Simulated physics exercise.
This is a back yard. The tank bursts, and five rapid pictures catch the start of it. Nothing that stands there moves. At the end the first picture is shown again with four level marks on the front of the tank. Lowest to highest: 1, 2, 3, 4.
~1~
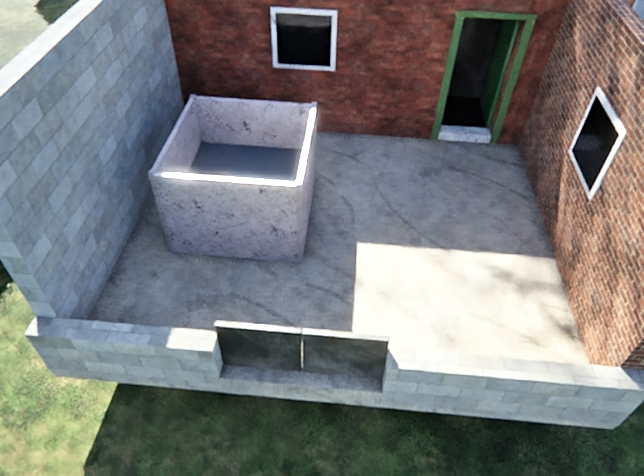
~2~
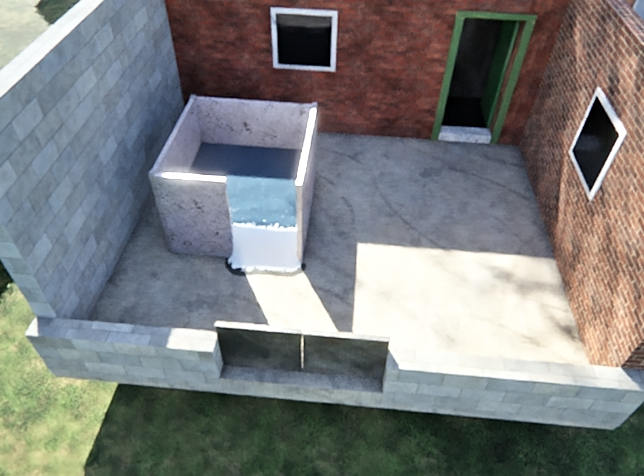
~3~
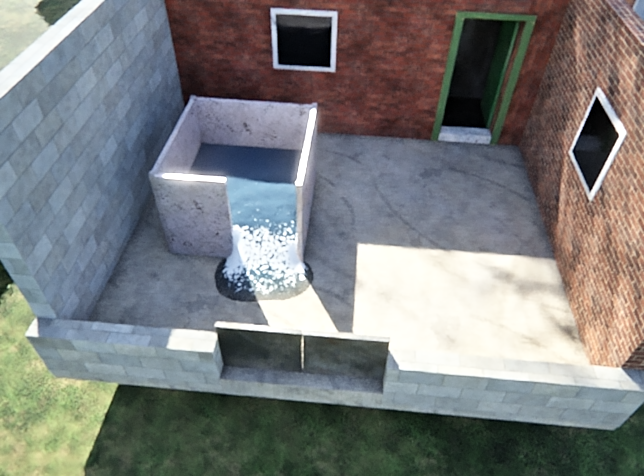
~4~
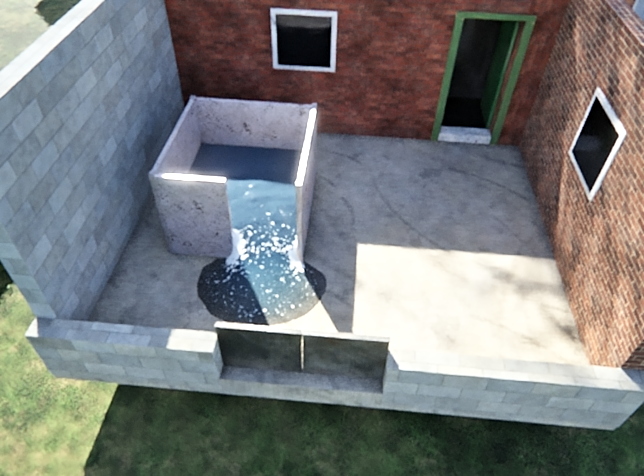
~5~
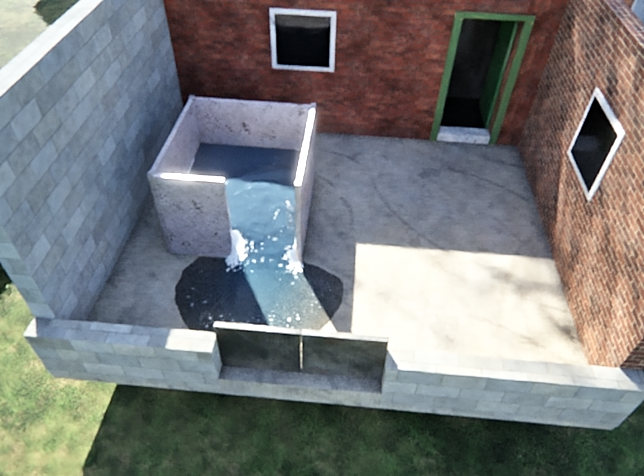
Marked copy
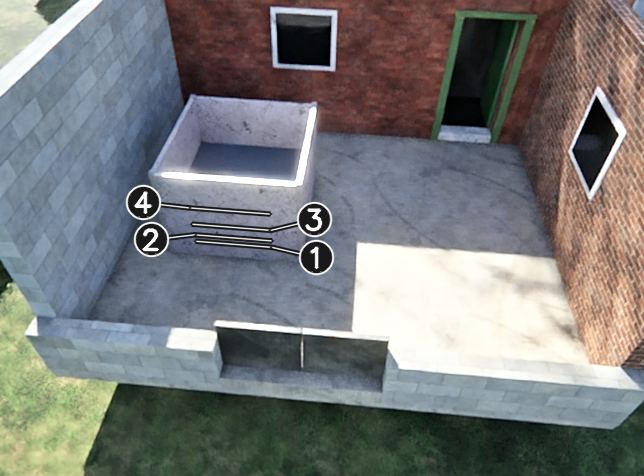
A back yard with a grey concrete floor is seen from high above its front edge, looking down over a low block wall. A pale, square, open-topped tank of dark water stands left of centre, with red brick walls behind and right, a green-framed doorway at the back, and a shut gate in front. Water pours from the tank's front, foaming white, and spreads in a dark, widening pool toward the gate, while the camera stays still.
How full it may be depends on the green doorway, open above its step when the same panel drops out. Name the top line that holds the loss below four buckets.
Take 4.
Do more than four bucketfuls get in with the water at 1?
No, not at all.
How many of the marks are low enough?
All four.
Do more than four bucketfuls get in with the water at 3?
No, that is safe.
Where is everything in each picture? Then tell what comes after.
In the first frame, water in the tank at rest, its middle at (245, 180); foot of the green doorway at (463, 141); shut gate at (302, 337).
In the second frame, 1 % of the ground under water, visible out to (231, 263).
In the third frame, 3 % of the ground under water, visible out to (233, 292).
In the fourth frame, 5 % of the ground under water, visible out to (307, 302).
In the fifth frame, 9 % of the ground under water, visible out to (316, 303).
In white, 1 at (234, 244); 2 at (233, 237); 3 at (231, 227); 4 at (229, 210); from the bottom up 1, 2, 3, 4.
If 1 is chosen, nothing gets over.
If 2 is chosen, nothing gets over.
If 3 is chosen, nothing gets over.
If 4 is chosen, a splash gets over, under a bucket.
